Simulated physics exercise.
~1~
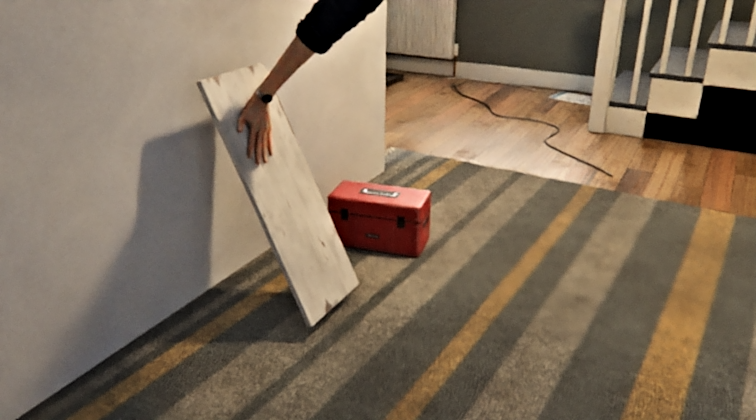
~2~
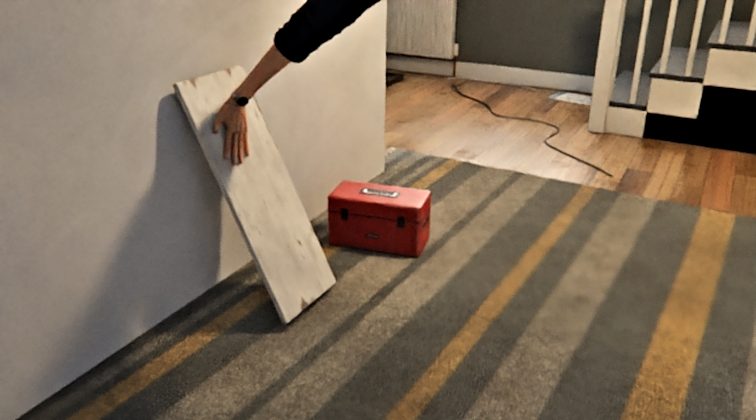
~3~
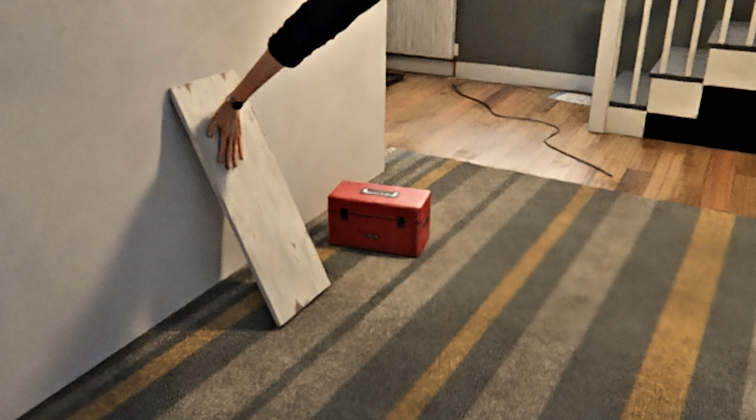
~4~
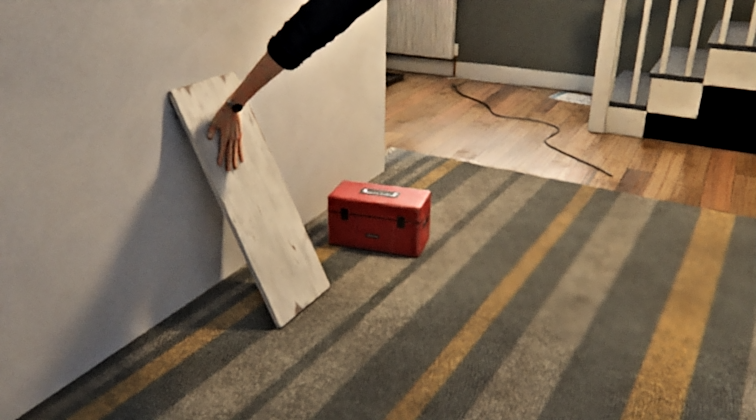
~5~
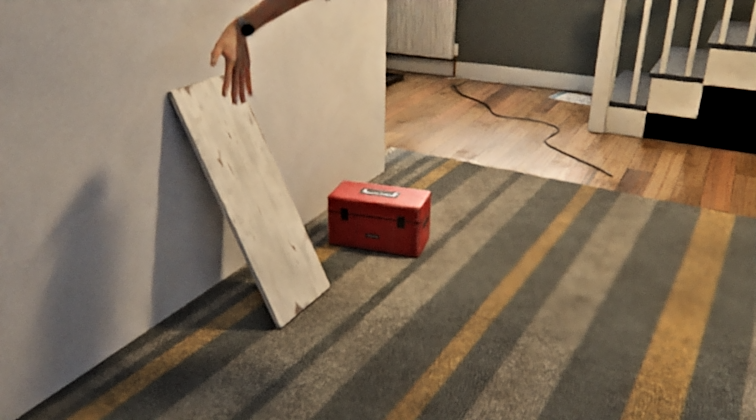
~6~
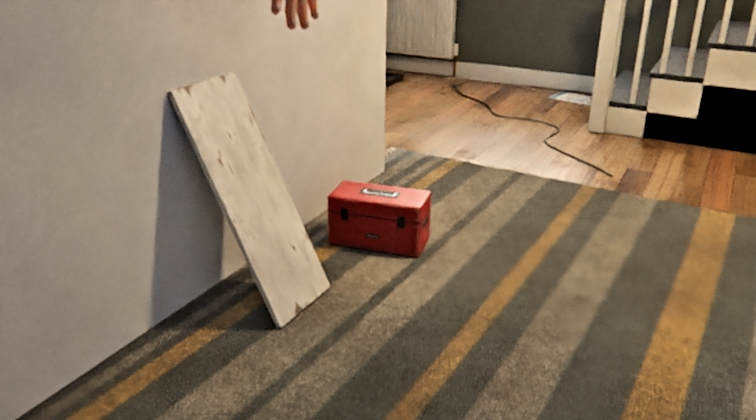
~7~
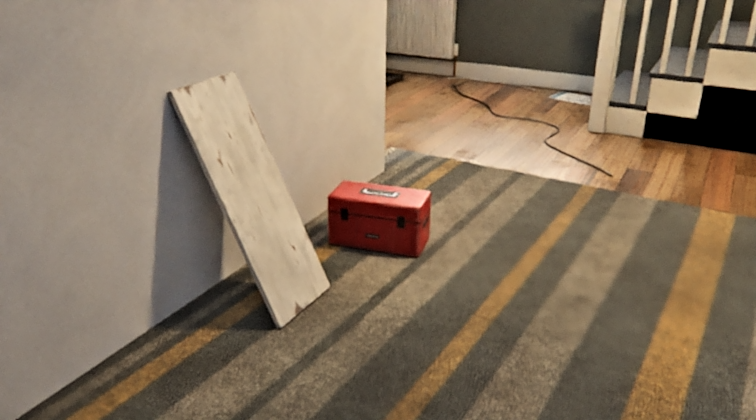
A hand leans a white board against the wall, lets go, and the board stays up.
